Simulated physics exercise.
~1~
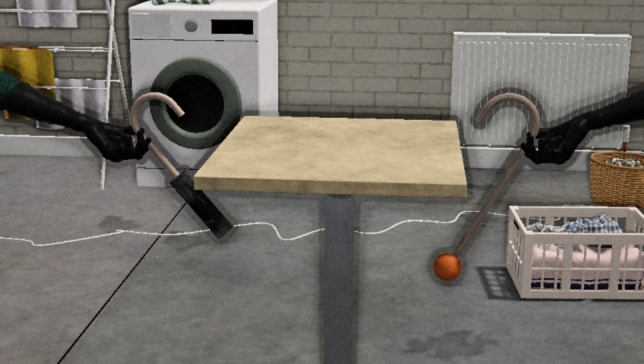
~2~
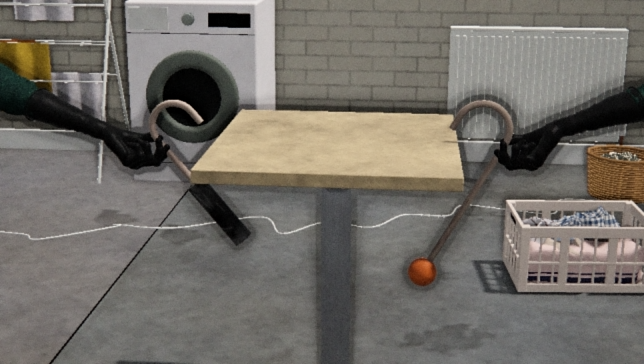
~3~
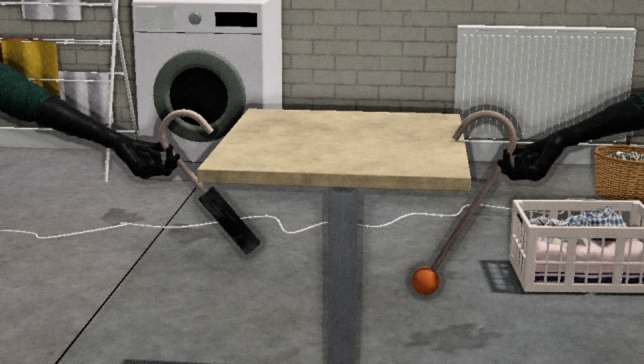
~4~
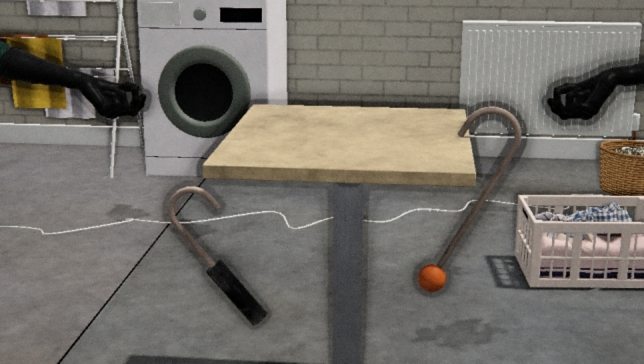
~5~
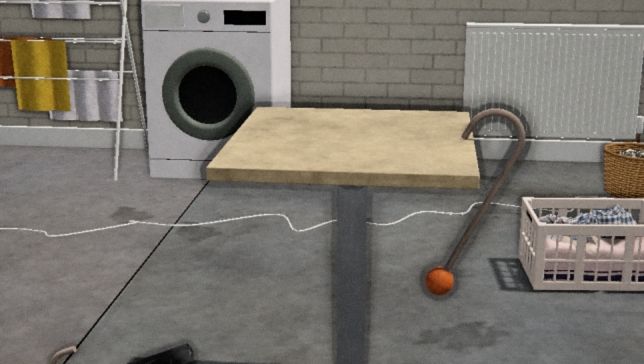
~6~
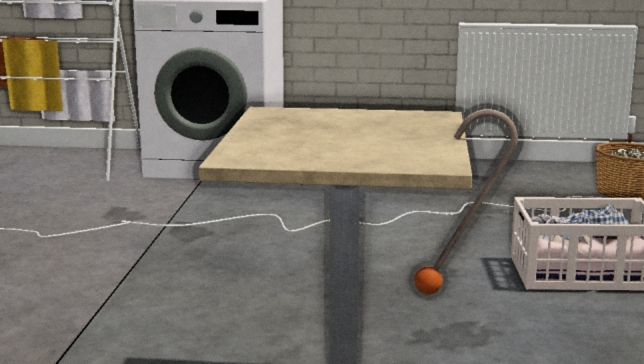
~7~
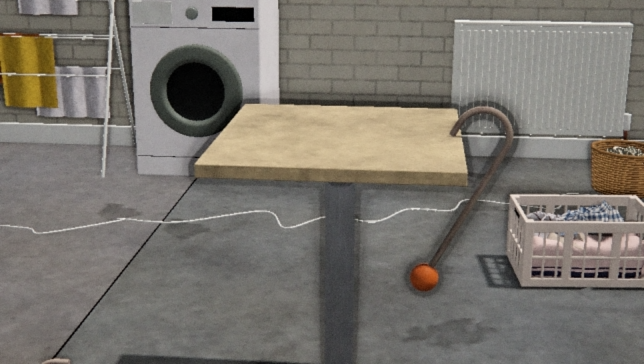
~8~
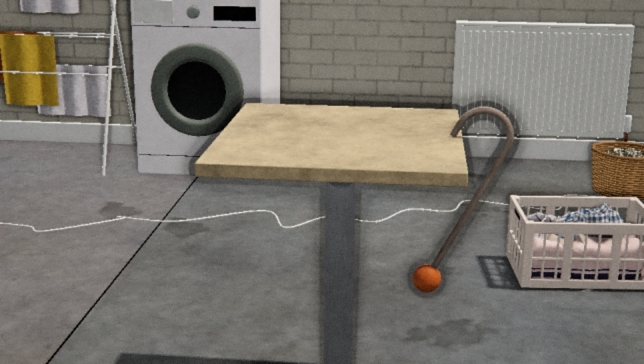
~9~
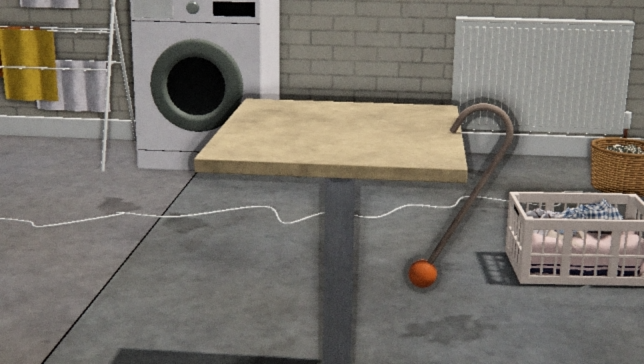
A black-ended hooked handle on the left and an orange-tipped one on the right were held at a table's edges by two gloved hands; once both let go, the left one dropped out of sight while the right one stayed hooked on the edge.
